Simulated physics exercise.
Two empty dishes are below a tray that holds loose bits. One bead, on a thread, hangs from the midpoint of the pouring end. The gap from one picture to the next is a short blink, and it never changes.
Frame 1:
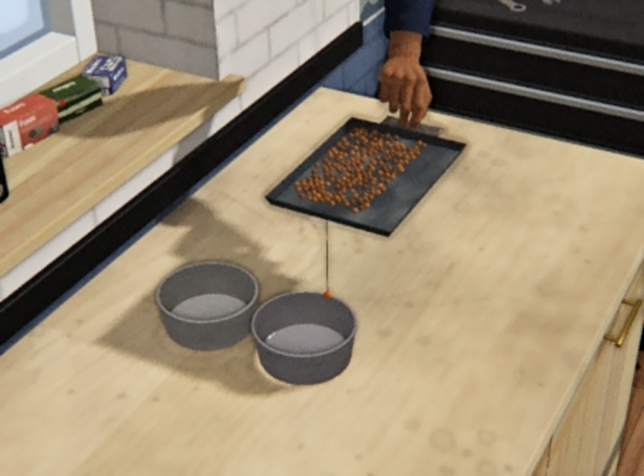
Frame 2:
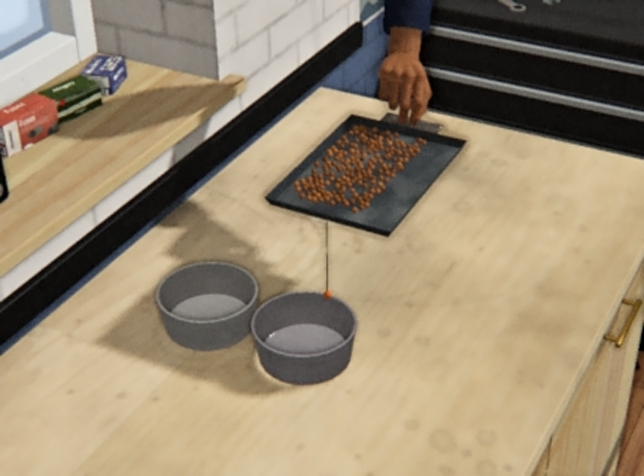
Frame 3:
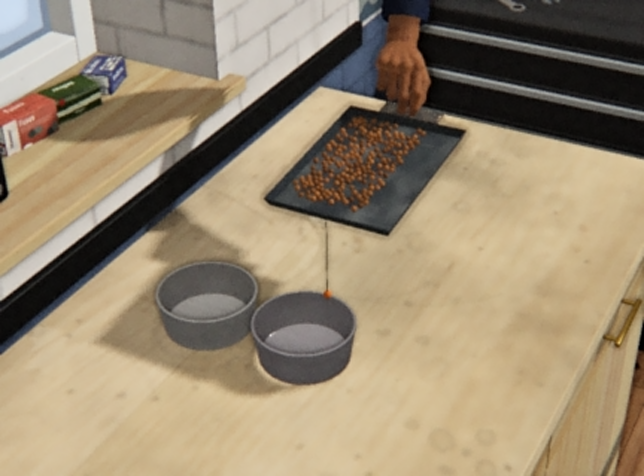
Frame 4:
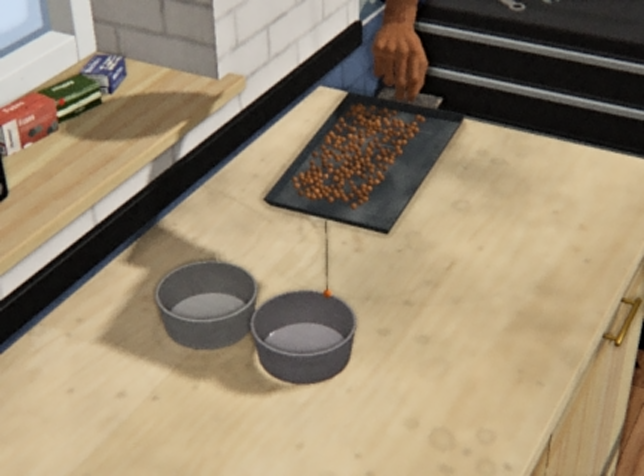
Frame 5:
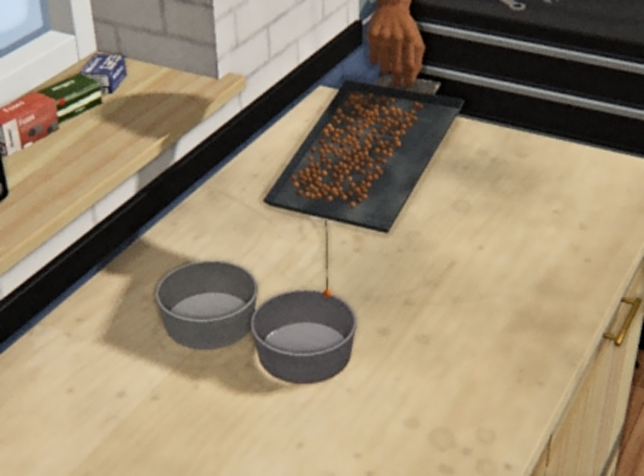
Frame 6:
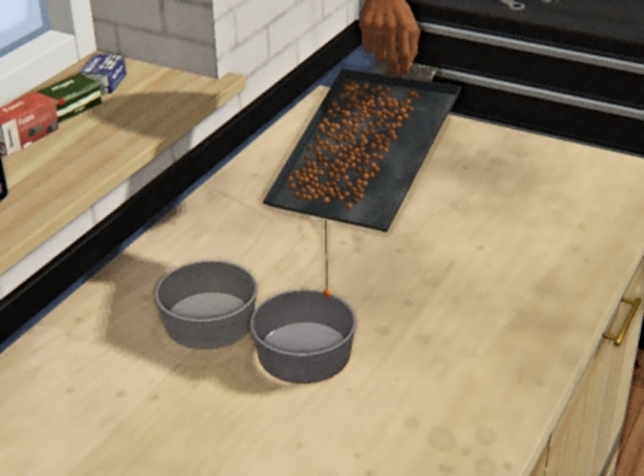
A hand gripped a dark tray of small reddish-brown balls above two empty gray dishes on a wooden counter, then slowly raised its far end, tilting the tray toward the dishes as some balls shifted.
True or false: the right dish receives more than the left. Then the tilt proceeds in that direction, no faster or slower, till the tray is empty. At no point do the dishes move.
True.
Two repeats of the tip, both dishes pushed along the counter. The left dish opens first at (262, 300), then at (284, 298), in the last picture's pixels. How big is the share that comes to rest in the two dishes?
In turn 90 and 80 in a hundred.
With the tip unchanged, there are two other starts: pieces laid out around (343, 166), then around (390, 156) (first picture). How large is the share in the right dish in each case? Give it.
Near 60 per cent and near 50 per cent.
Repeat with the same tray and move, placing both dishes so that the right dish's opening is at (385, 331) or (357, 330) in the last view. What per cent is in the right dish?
First some 0, then 10 per cent.
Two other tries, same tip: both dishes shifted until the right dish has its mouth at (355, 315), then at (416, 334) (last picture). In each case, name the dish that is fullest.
Result for the first try: The dish on the left side; for the second: The dish on the left side.
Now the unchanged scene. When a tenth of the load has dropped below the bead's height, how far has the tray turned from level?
Approx. 70° from level.
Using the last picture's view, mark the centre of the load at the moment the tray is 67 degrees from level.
Load centre: Approx. (279, 235).
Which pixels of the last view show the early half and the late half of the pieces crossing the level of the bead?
I'd place the first part at (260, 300) and the rest at (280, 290).
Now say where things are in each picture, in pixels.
Corners of the pouring end (270, 196) and (388, 229), level; middle of the load (361, 169), cereal balls; left dish (181, 331); right dish (279, 365); bead on its thread (328, 294), in the first picture.
Corners of the pouring end (270, 196) and (388, 229), level; middle of the load (360, 167), in the second picture.
Corners of the pouring end (269, 197) and (387, 228), tipped barely, lowest at the left corner; middle of the load (360, 162), in the third picture.
Corners of the pouring end (269, 198) and (387, 227), tipped a little, lowest at the left corner; middle of the load (359, 154), in the fourth picture.
Corners of the pouring end (268, 199) and (386, 226), tipped clearly, lowest at the left corner; middle of the load (357, 148), in the fifth picture.
Corners of the pouring end (268, 200) and (385, 226), tipped clearly, lowest at the left corner; middle of the load (353, 143), roughly a quarter on the move; left dish (180, 330); right dish (278, 364), in the sixth picture.
Just after the last frame, tray tipped steeply; roughly half on the tray; about a tenth in the right dish; just a few in the left dish; just a few outside both; roughly half in the air.
A moment on, tray tipped past a quarter turn; roughly two thirds in the right dish; roughly a quarter in the left dish; roughly a quarter outside both; just a few in the air.
Further on, tray tipped past a quarter turn; roughly two thirds in the right dish; roughly a quarter in the left dish; roughly a quarter outside both.
When it is over, tray tipped past a quarter turn; roughly two thirds in the right dish; roughly a quarter in the left dish; roughly a quarter outside both.
